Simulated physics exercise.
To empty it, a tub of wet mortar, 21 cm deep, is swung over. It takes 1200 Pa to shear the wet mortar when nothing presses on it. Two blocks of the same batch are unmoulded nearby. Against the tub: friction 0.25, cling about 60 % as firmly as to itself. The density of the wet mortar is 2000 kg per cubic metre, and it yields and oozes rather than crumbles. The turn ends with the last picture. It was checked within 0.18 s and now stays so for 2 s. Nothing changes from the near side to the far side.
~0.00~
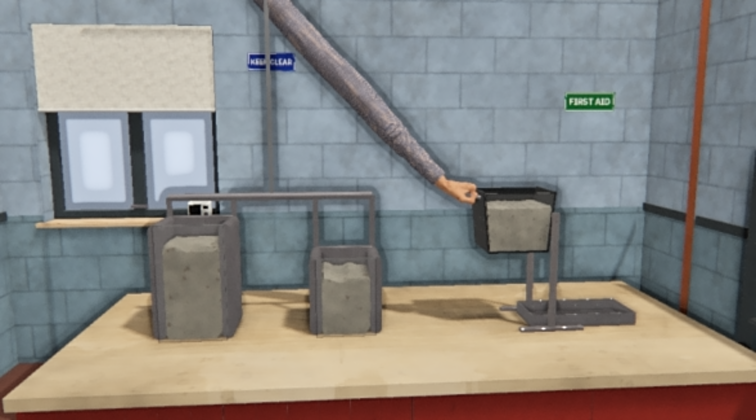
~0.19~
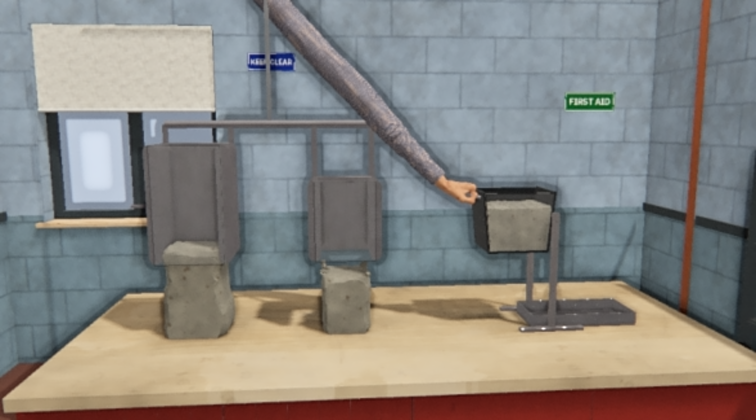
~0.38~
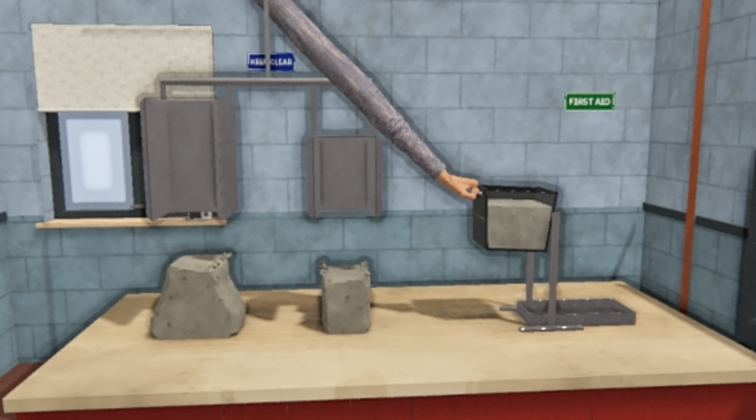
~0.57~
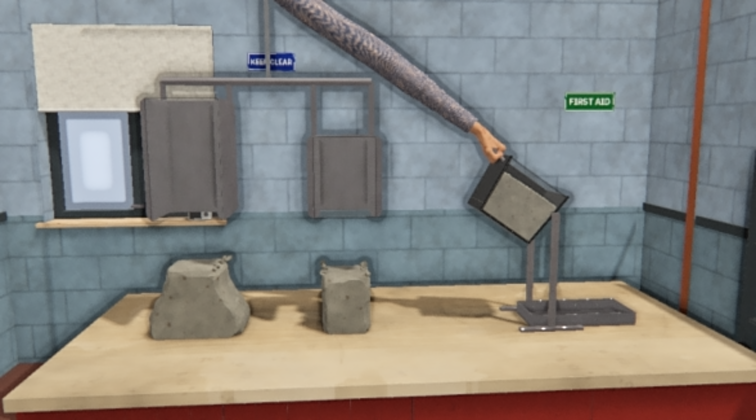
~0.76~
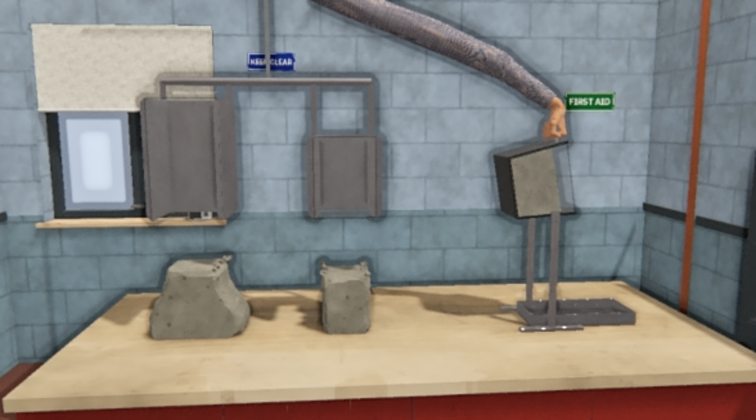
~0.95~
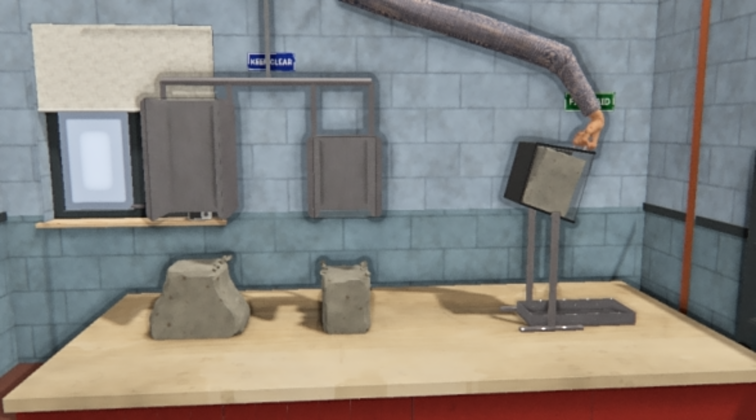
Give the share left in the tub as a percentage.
Close to 9 per cent.
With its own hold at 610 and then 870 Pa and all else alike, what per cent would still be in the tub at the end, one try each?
In turn about 0 %, 6 %.
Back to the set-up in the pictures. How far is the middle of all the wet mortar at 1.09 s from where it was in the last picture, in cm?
Roughly 6 cm.
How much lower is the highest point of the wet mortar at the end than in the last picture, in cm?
Roughly 16 cm.
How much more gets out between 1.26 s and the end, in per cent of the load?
About 30 %.
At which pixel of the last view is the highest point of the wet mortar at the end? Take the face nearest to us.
Around (530, 194).
After 1.09 s, the tub is at 105 degrees and holds 85 %.
After 1.26 s, the tub is at 105 degrees and holds 39 %.
After 1.43 s, the tub is at 105 degrees and holds 20 %.
After 1.60 s, the tub is at 105 degrees and holds 9 %.
After 2.95 s, the tub is at 105 degrees and holds 9 %.
